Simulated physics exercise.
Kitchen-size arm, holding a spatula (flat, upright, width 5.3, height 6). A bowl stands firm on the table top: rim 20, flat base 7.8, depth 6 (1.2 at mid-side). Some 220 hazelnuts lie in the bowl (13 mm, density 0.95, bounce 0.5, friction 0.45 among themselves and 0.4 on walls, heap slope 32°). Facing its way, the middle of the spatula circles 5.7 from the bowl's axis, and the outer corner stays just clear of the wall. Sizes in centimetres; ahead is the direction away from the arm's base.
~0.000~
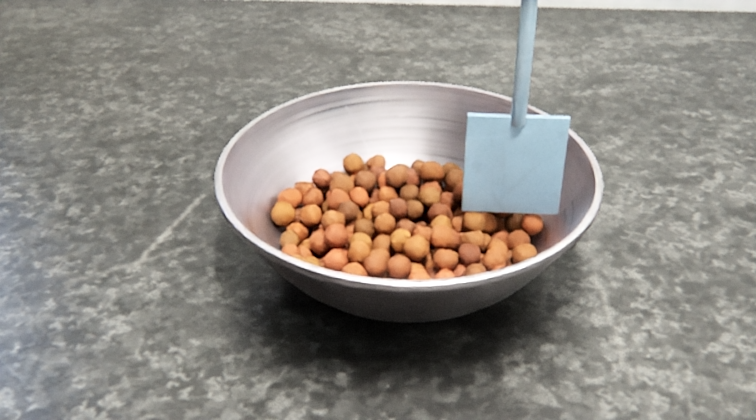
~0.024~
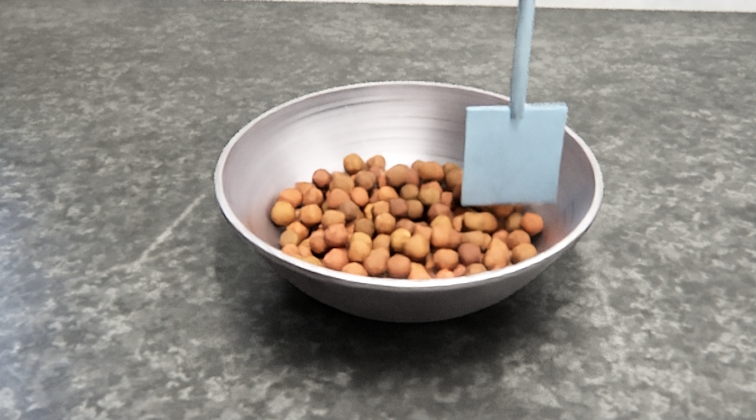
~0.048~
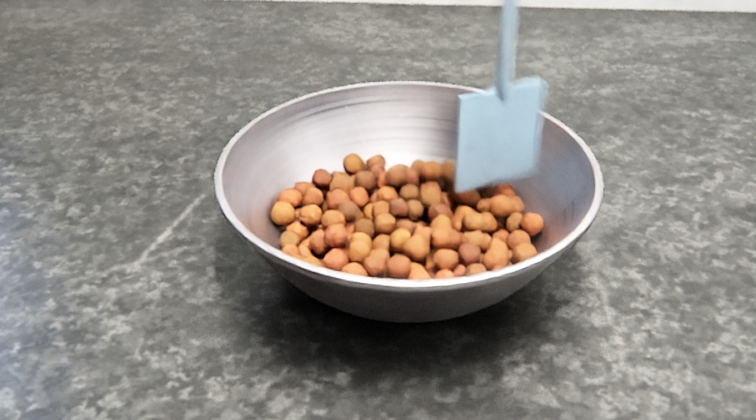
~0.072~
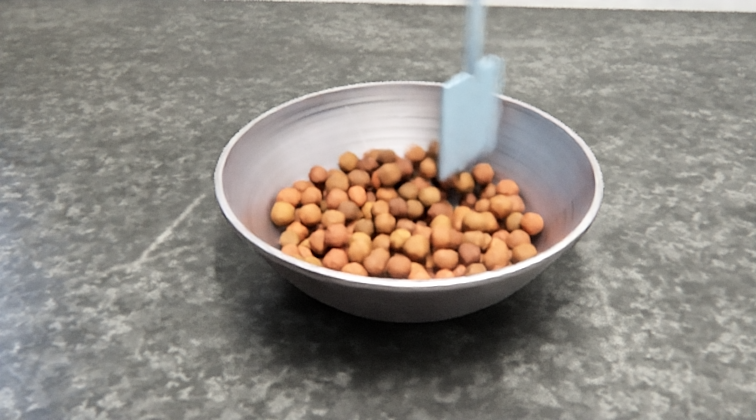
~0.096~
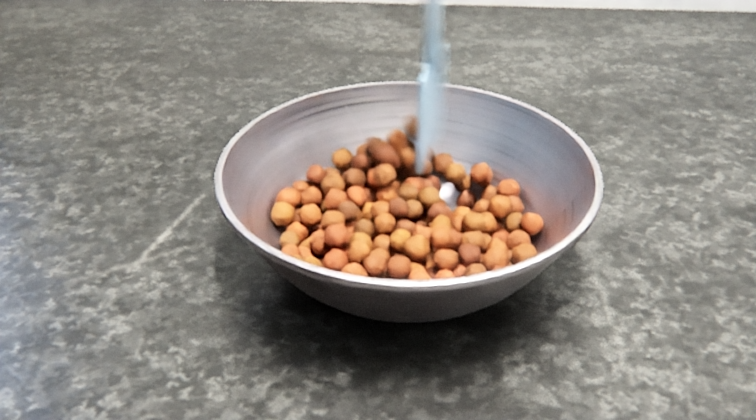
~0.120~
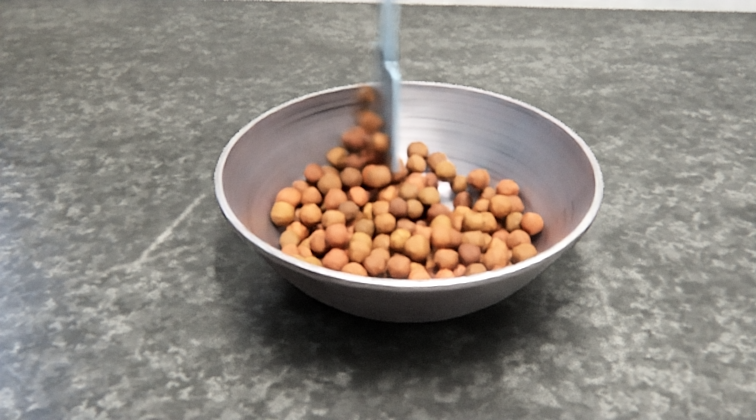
A pale blue spatula sweeps leftward through small brown balls in a metal bowl, turning edge-on.
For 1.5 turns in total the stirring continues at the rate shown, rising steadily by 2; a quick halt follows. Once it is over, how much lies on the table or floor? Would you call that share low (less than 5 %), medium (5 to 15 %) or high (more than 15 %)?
I would call it medium.
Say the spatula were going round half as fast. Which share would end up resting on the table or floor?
About 0 percent, I'd say.
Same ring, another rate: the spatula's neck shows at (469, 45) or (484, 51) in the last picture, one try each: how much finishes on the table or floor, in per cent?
Roughly 0 and 0 percent, in that order.
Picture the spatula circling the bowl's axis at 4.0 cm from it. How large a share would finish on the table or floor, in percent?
It would come to about 30 per cent.
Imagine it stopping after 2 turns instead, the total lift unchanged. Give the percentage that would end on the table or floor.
Roughly 10 per cent would end up there.
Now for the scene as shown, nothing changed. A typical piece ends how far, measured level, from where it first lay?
Some 0 cm.
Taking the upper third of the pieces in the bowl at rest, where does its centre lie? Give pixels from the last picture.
Roughly at pixel (404, 240).
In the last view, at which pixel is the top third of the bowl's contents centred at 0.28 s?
The upper third is centred close to (395, 240).
By 0.28 s, 270° round, highest piece 11 above the table; 203 in the bowl, 12 in flight or on the tool.
By 0.44 s, 76° round, highest piece 7 above the table; 201 in the bowl, 13 on the table or floor, 1 in flight or on the tool.
By 0.72 s, 180° round, highest piece 4 above the table; 200 in the bowl, 15 on the table or floor.
By 1.42 s, 180° round, highest piece 4 above the table; 200 in the bowl, 15 on the table or floor.
Final count, 200 in the bowl, 15 on the table or floor. That is 7 % on the table or floor.
